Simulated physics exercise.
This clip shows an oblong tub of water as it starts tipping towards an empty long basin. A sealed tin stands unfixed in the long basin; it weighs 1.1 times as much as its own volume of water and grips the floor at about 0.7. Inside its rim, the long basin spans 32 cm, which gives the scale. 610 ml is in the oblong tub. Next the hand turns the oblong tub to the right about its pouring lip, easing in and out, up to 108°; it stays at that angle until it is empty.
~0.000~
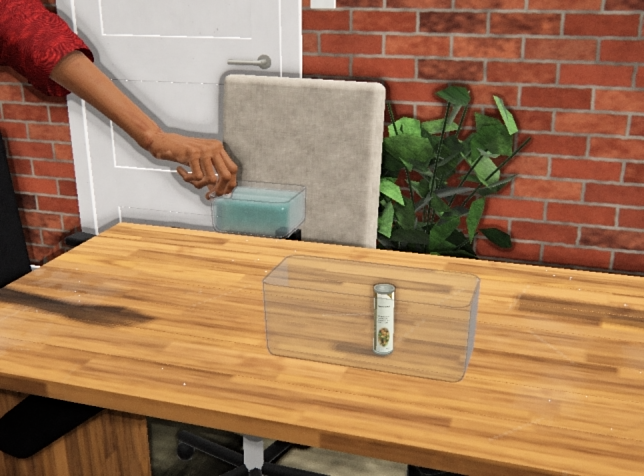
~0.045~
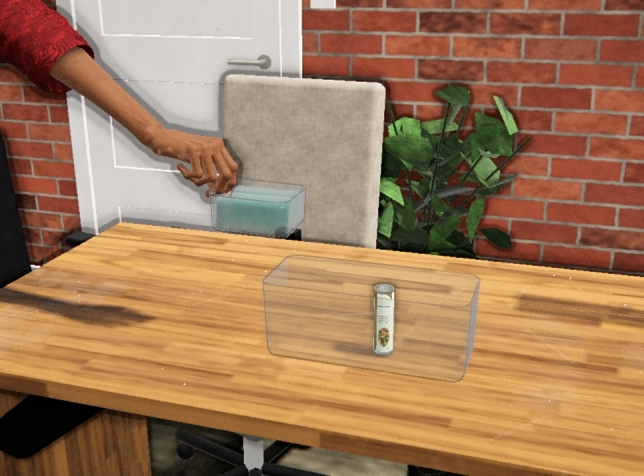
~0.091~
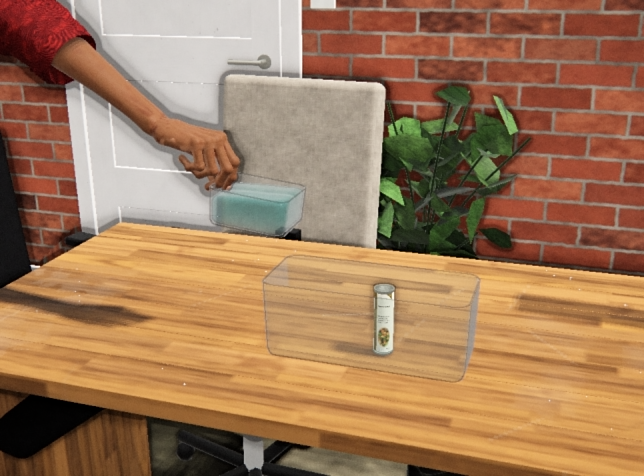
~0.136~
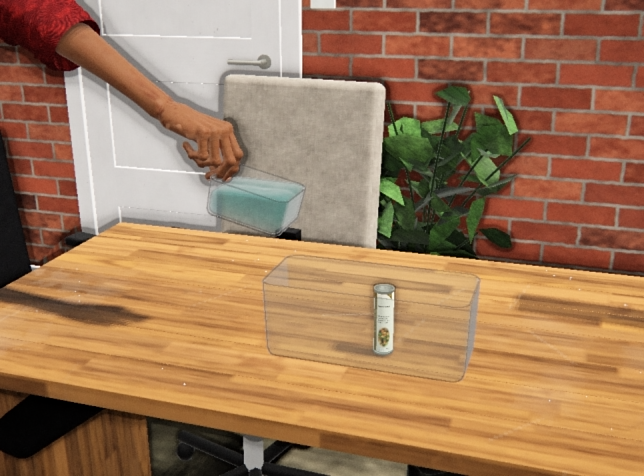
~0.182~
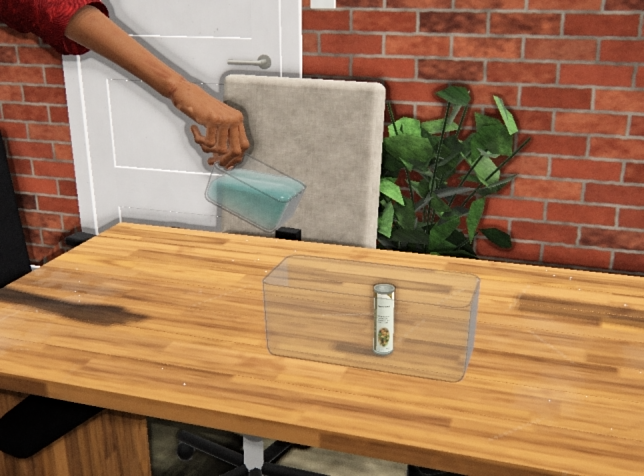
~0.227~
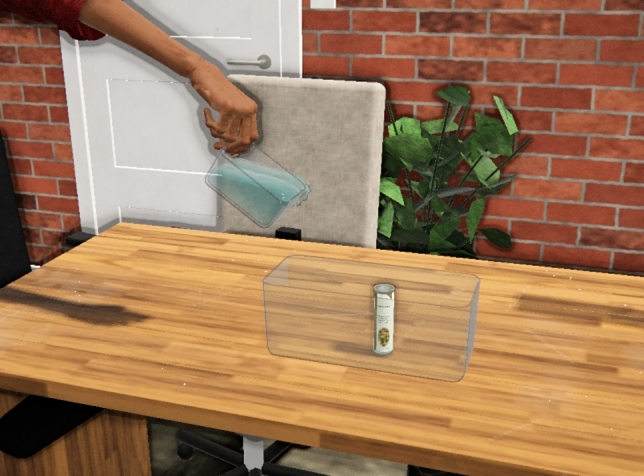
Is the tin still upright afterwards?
It tilts over.
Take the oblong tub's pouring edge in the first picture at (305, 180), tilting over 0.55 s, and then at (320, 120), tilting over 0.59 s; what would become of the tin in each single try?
Trial 1 - tin stays standing; trial 2 - tin stays standing.
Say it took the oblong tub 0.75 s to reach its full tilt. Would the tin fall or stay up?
The tin would overturn.
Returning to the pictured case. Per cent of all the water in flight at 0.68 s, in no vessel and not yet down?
I'd say some 8 per cent is in the air.
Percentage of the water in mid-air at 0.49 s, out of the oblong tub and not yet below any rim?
Close to 64 per cent, I'd say.
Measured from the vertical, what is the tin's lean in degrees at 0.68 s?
Some 25°.
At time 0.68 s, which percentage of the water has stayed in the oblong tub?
I reckon near 1 per cent still sits there.
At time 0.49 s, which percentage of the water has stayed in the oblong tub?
Around 20 percent.
By 0.49 s the tilt is 100° and 20 per cent is still to pour; the tin stands where it began.
By 0.68 s the tilt is 108° and 1 per cent is still to pour; the tin leans 23°.
By 0.87 s the tilt is 108° and 0 per cent is still to pour; the tin lies on its side.
By 1.09 s the tilt is 108° and 0 per cent is still to pour; the tin lies on its side.
At rest the tin lies on its side.
